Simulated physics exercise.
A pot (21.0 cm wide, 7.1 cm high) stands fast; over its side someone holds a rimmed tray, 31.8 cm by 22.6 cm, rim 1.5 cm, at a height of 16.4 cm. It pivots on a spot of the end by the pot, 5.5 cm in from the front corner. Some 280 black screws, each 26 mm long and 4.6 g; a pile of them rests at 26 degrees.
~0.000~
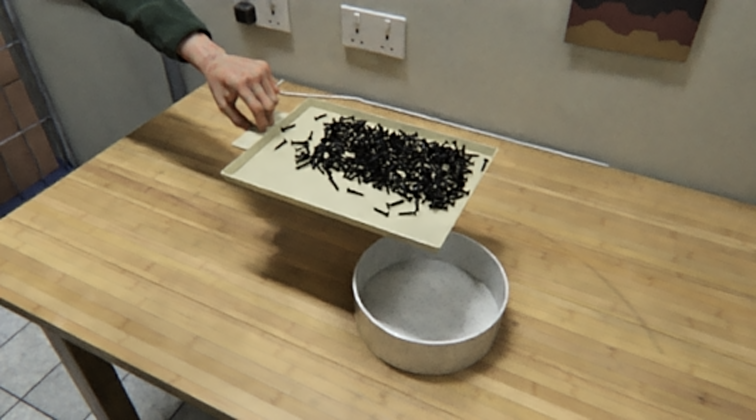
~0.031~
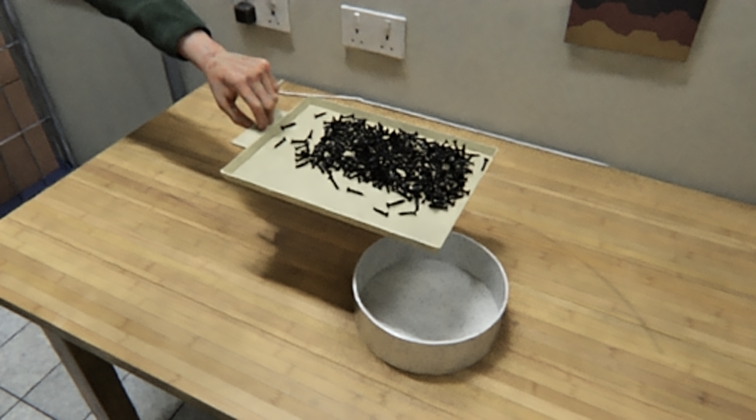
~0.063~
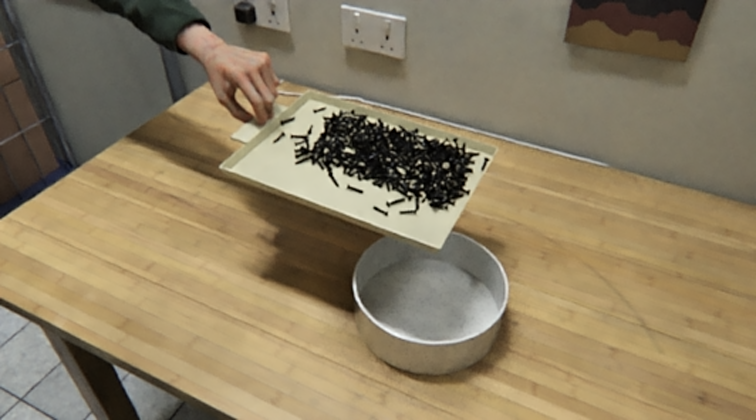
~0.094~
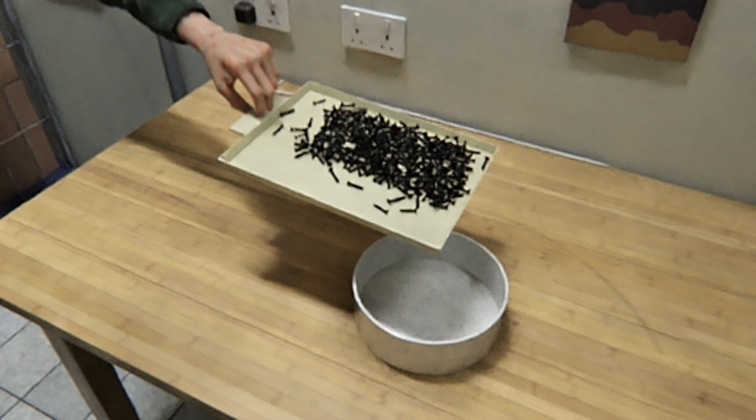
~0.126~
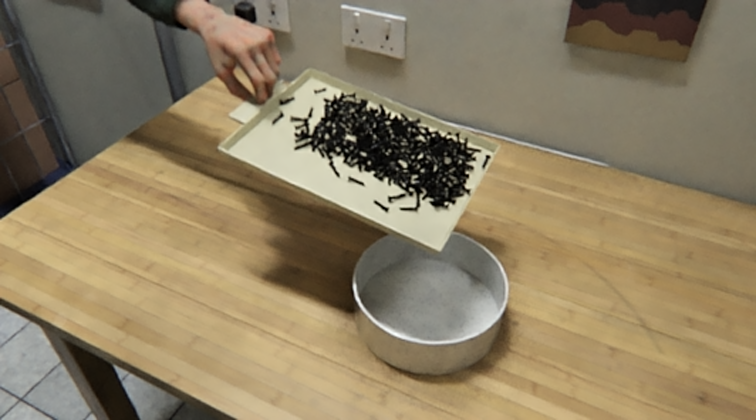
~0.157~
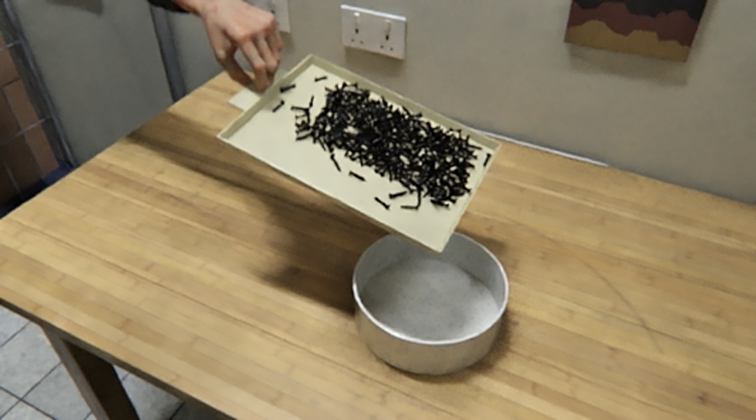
On a wooden table, a hand slightly raising the left end of a cream tray of black screws above a round metal pot.
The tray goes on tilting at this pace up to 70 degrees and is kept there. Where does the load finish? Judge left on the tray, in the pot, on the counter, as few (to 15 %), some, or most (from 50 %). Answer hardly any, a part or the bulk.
Tray: Hardly any, pot: A part, counter: The bulk.
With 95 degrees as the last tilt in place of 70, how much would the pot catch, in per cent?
Then about 40 per cent.
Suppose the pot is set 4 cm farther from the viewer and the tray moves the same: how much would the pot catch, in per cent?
Then about 25 per cent.
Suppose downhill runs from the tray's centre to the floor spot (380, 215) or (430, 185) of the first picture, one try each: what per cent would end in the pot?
Some 70 and 10 per cent.
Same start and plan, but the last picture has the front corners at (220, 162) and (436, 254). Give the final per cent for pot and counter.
Pot 55, counter 40.
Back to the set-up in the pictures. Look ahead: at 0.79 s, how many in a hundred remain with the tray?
About 10 per cent.
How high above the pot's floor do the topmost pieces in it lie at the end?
Roughly 2.0 cm.
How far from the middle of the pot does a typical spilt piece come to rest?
Some 20 cm.
Then, at 0.37 s, tilt 42 degrees; the tray holds 100 %, the pot 0 %.
Then, at 0.52 s, tilt 62 degrees; the tray holds 100 %, the pot 0 %.
After 0.79 s, tilt 70 degrees; the tray holds 10 %, the pot 30 %.
At rest (1.9 s), tray 5 %, pot 35 %, counter 60 %.
